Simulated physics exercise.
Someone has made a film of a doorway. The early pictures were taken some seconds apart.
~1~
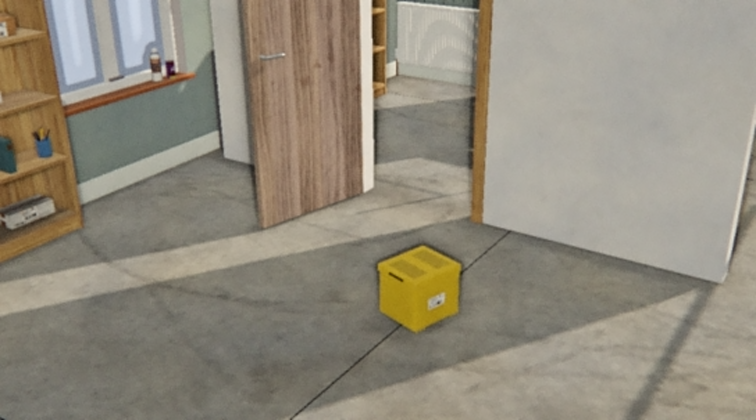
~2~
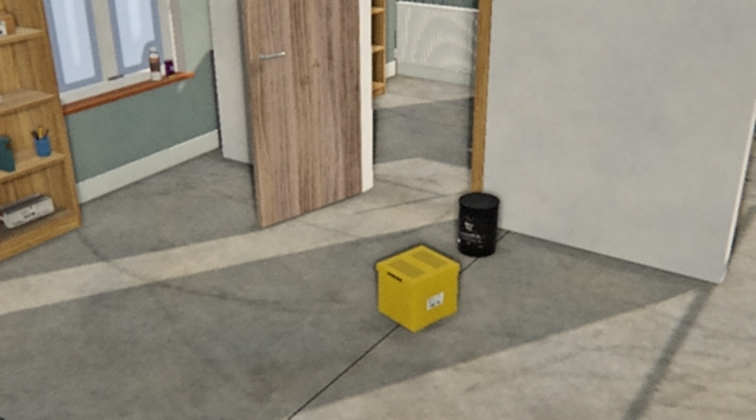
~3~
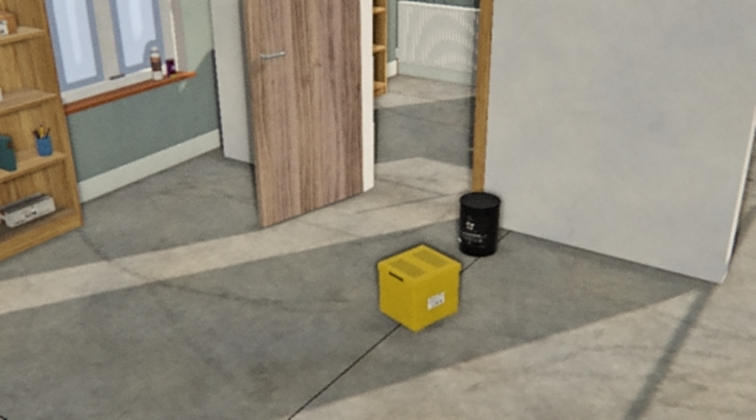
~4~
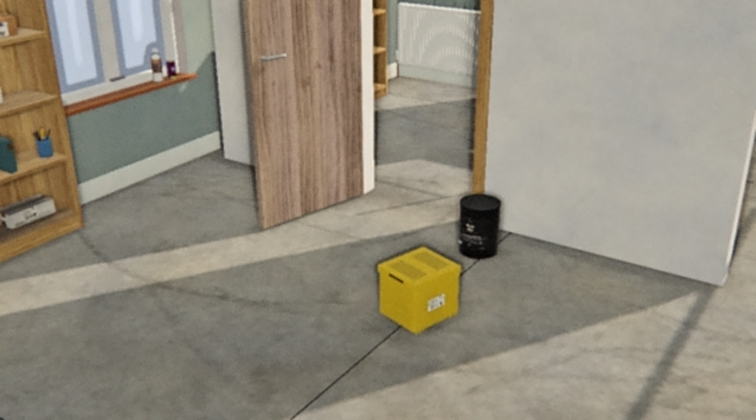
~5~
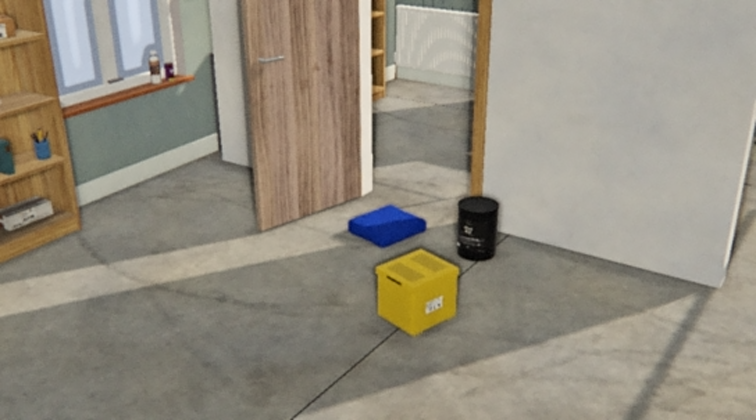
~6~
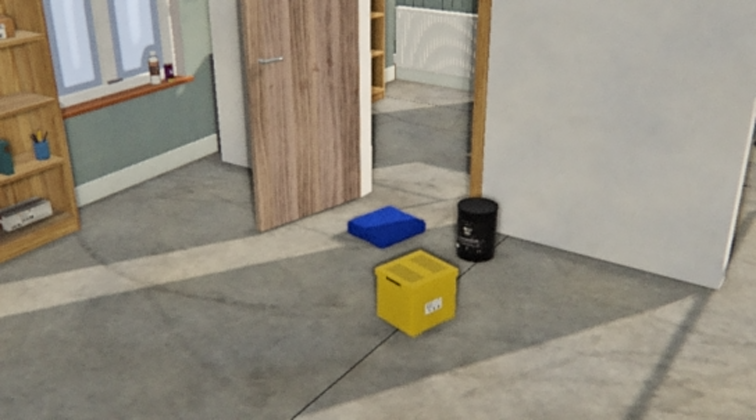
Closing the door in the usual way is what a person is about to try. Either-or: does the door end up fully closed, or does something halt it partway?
The door is held back.
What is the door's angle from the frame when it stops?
About 25°.
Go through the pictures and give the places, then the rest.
In the first picture, door wide open and still.
In the second picture, door wide open and still; black pail (478, 225); yellow tote (418, 289).
In the third picture, door wide open and still; black pail (479, 225); yellow tote (419, 288).
In the fourth picture, door wide open and still; black pail (479, 227); yellow tote (419, 290).
In the fifth picture, door wide open and still; black pail (477, 229); yellow tote (417, 292).
In the sixth picture, door wide open and still; blue cushion (386, 227); black pail (477, 230).
Then, 0.60 s later than the last frame, open by 79°.
Then, 0.90 s later than the last frame, open by 57°; blue cushion moved a little near (401, 227).
Then, 1.10 s later than the last frame, open by 43°; blue cushion moved about its own width near (423, 226).
Then, 1.30 s later than the last frame, open by 29°; blue cushion moved about its own width near (444, 225).
When it is over, open by 27°; moved from the start, blue cushion; the other 2 as before. End places, in pixels of the last picture, blue cushion near (444, 225).
